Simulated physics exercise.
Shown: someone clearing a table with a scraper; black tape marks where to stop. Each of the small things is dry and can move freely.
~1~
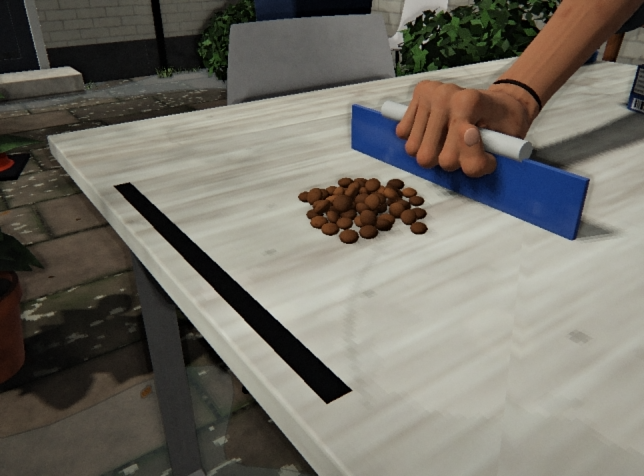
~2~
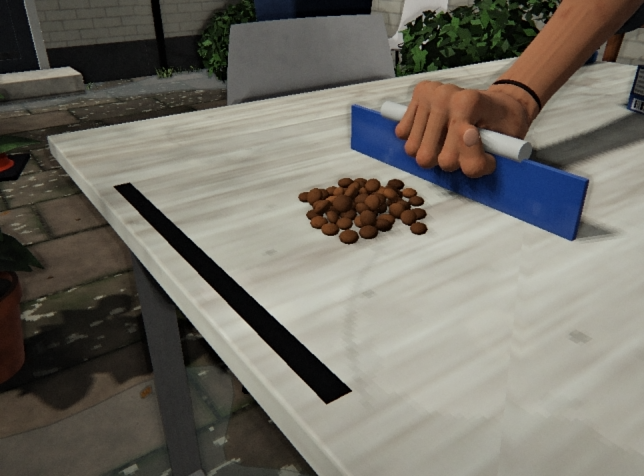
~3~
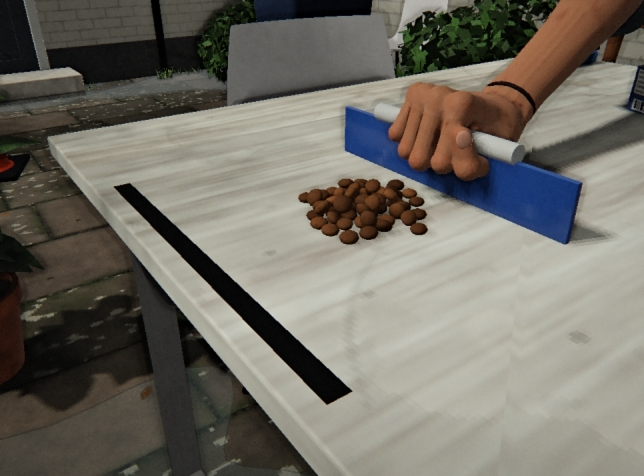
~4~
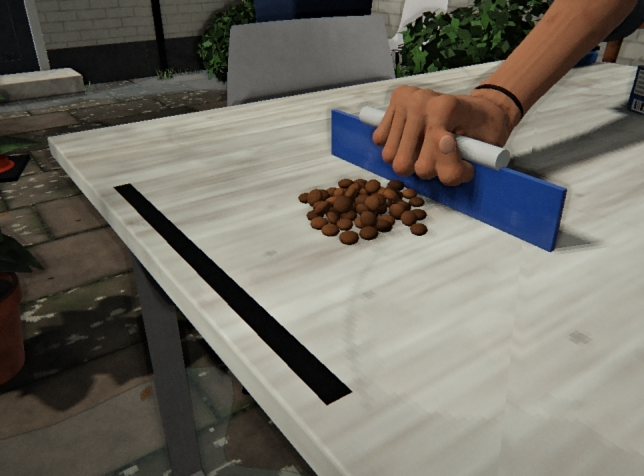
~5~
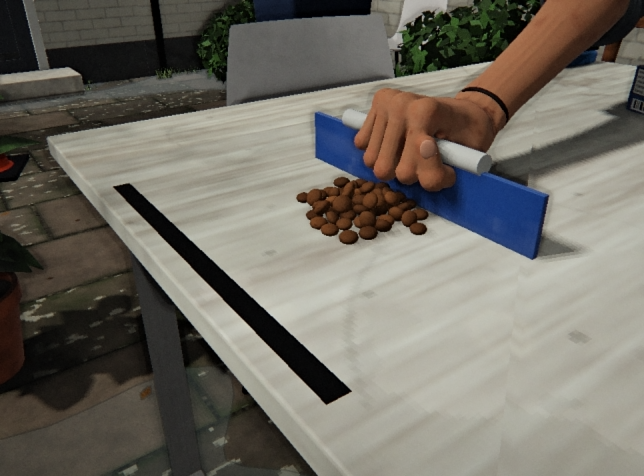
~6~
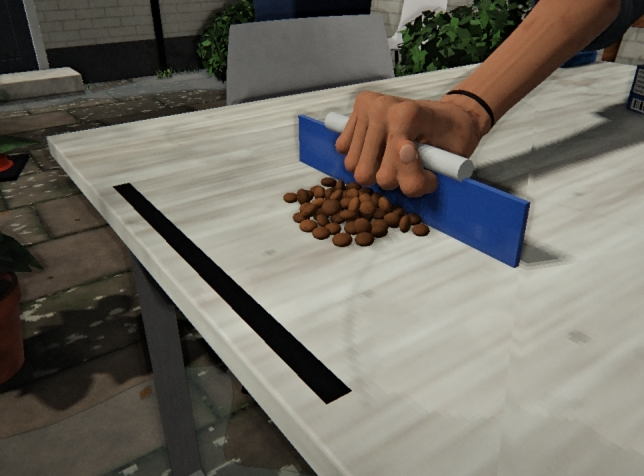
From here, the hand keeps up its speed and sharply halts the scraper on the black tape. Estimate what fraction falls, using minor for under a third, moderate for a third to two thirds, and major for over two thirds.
What is pushed off will surpass two thirds.
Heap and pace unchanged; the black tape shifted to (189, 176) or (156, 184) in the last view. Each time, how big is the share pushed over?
The shares are 0 and 40 percent, in that order.
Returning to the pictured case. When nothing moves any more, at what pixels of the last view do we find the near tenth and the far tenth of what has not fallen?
Note: Near end (220, 310); far end (144, 227).
Just after the last frame, scraper still moving, near (292, 174); heap all on the table, its front near (215, 258).
A moment on, scraper stopped at the black tape; heap roughly two thirds over the edge.
Further on, scraper stopped at the black tape; heap the larger part over the edge.
When it is over, scraper stopped at the black tape; heap the larger part over the edge.
